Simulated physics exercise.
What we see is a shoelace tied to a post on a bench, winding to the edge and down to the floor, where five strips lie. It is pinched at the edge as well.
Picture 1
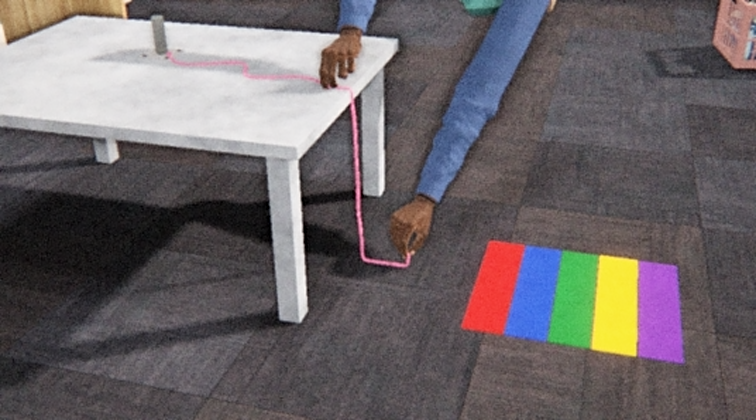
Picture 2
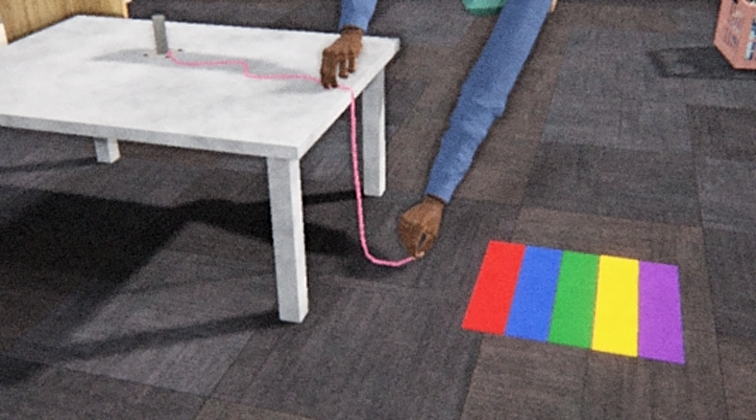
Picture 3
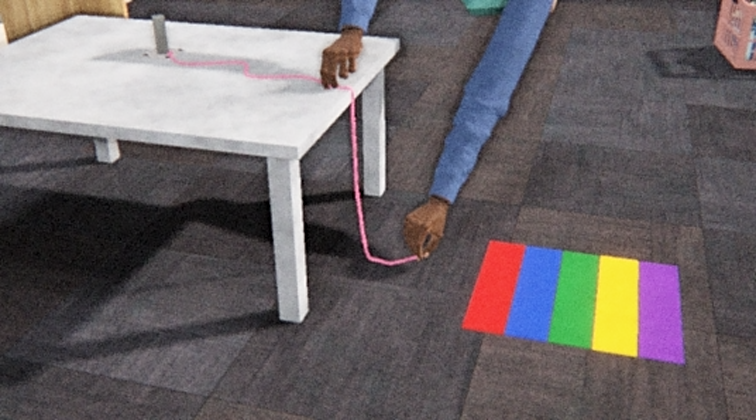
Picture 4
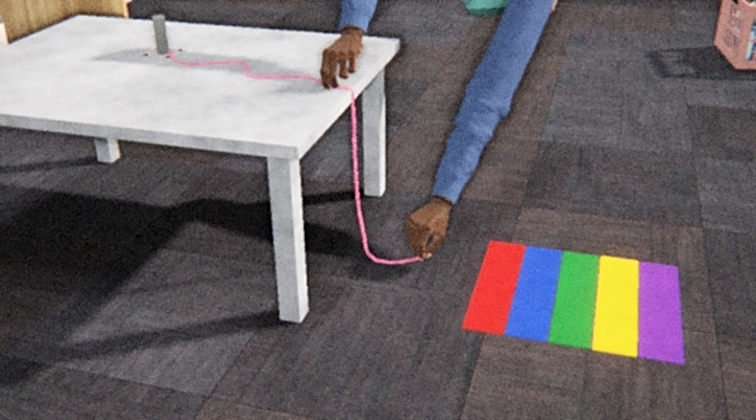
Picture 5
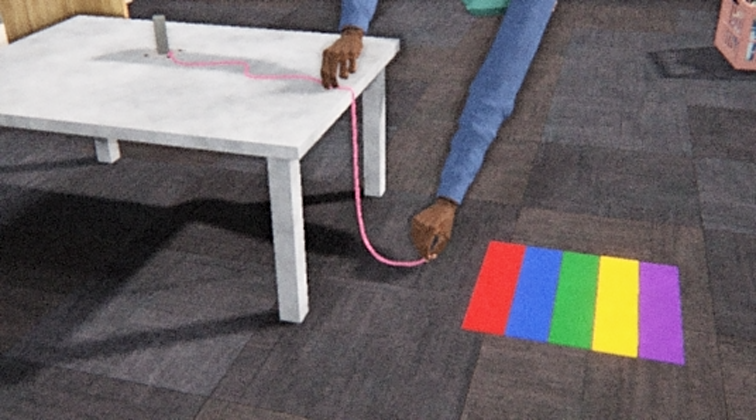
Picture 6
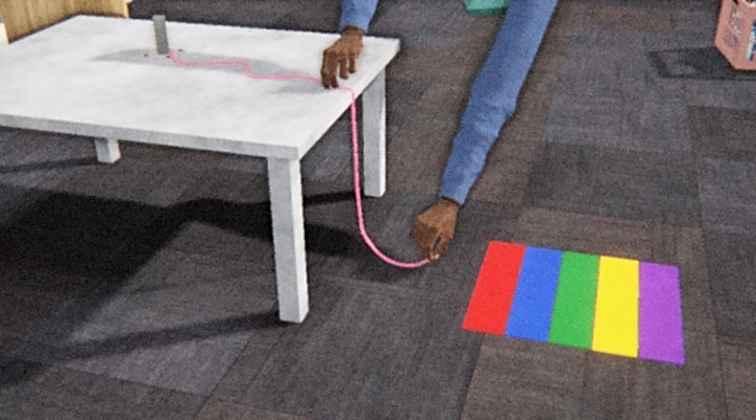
A hand slowly drawing the end of a pink shoelace slightly right across the floor while another pins it at the bench edge.
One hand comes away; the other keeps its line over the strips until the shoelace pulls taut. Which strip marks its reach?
The green one.
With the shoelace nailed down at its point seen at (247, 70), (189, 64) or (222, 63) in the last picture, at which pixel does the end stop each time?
Near (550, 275), (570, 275) and (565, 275).
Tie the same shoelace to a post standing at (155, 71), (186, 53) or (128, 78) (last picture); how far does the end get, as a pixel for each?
Try by try, around (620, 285), (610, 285) and (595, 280).
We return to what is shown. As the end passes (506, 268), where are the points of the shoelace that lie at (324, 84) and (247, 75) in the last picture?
At (355, 97), then (284, 73).
Soon after, end near (506, 268); over red.
Then, end near (553, 275); over blue.
At full stretch, end near (583, 279); over green. It halts on the green strip.
